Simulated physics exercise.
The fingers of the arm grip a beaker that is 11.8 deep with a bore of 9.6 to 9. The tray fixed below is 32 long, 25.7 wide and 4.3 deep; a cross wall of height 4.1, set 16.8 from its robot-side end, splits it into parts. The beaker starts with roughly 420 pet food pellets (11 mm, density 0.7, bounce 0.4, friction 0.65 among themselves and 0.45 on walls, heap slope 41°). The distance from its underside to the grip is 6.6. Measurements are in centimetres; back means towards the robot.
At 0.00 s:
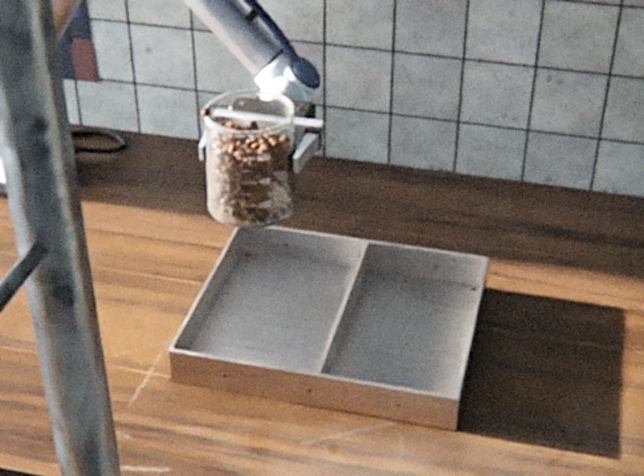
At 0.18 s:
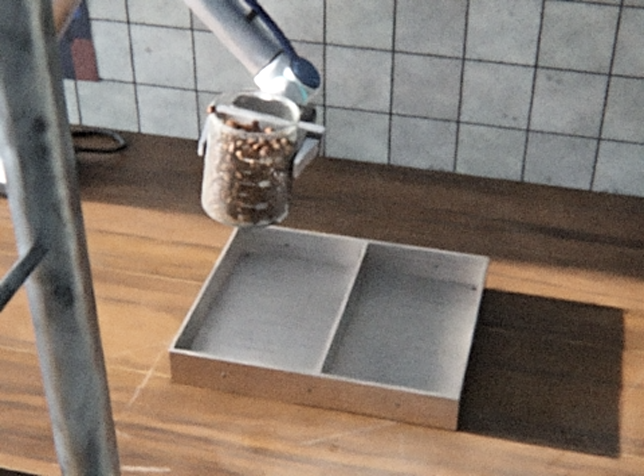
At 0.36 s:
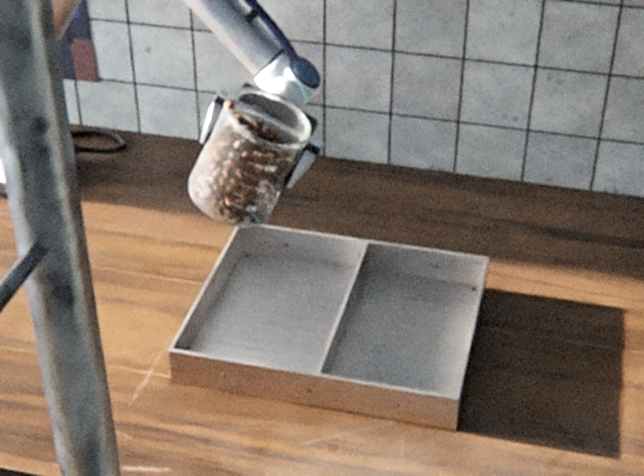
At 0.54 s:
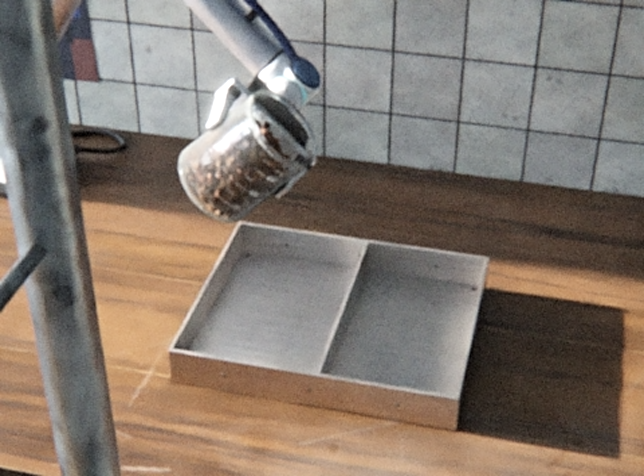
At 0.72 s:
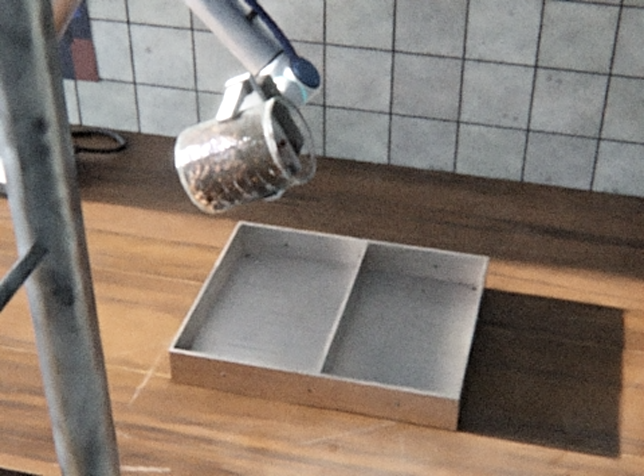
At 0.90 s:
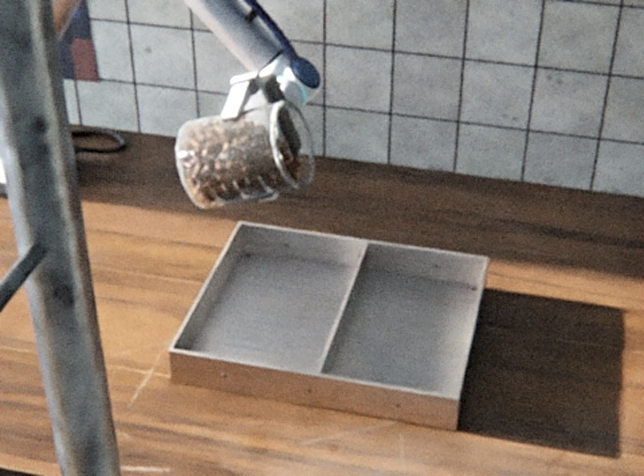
A robot arm held a clear beaker of brown pellets above an empty two-part metal tray and steadily tilted it until it lay nearly on its side, its mouth facing right.
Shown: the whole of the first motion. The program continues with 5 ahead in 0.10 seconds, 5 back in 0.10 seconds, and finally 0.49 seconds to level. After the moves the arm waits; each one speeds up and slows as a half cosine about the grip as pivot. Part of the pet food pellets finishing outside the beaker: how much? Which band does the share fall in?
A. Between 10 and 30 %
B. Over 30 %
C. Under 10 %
Option A: Between 10 and 30 %.
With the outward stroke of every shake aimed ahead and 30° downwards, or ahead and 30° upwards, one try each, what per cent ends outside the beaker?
It comes to around 5 per cent on the first try and around 45 per cent on the second.
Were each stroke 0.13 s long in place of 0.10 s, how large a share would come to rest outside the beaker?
I'd expect close to 10 per cent then.
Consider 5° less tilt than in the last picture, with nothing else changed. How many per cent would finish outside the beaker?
Then something close to 20 in a hundred.
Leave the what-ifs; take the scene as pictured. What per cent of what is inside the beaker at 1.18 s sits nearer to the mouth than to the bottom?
Share in the mouth half: About 45 %.
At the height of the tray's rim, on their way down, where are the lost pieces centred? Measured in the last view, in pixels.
They come down centred close to (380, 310).
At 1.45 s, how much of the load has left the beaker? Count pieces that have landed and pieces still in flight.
Around 20 percent at that moment.
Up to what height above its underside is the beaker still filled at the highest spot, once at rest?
Around 9.5 cm above the underside.
By 1.18 s, tilted 65° forward, highest piece 25 above the table; 344 in the beaker, 2 in the far-side part, 79 in flight or on a rim.
By 1.45 s, tilted 13° forward, highest piece 28 above the table; 336 in the beaker, 70 in the far-side part, 18 in the robot-side part, 1 in flight or on a rim.
By 1.79 s, level, highest piece 26 above the table; 336 in the beaker, 71 in the far-side part, 18 in the robot-side part.
By 2.84 s, level, highest piece 26 above the table; 336 in the beaker, 71 in the far-side part, 18 in the robot-side part.
Final count, 336 in the beaker, 71 in the far-side part, 18 in the robot-side part. That is 21 % outside the beaker.
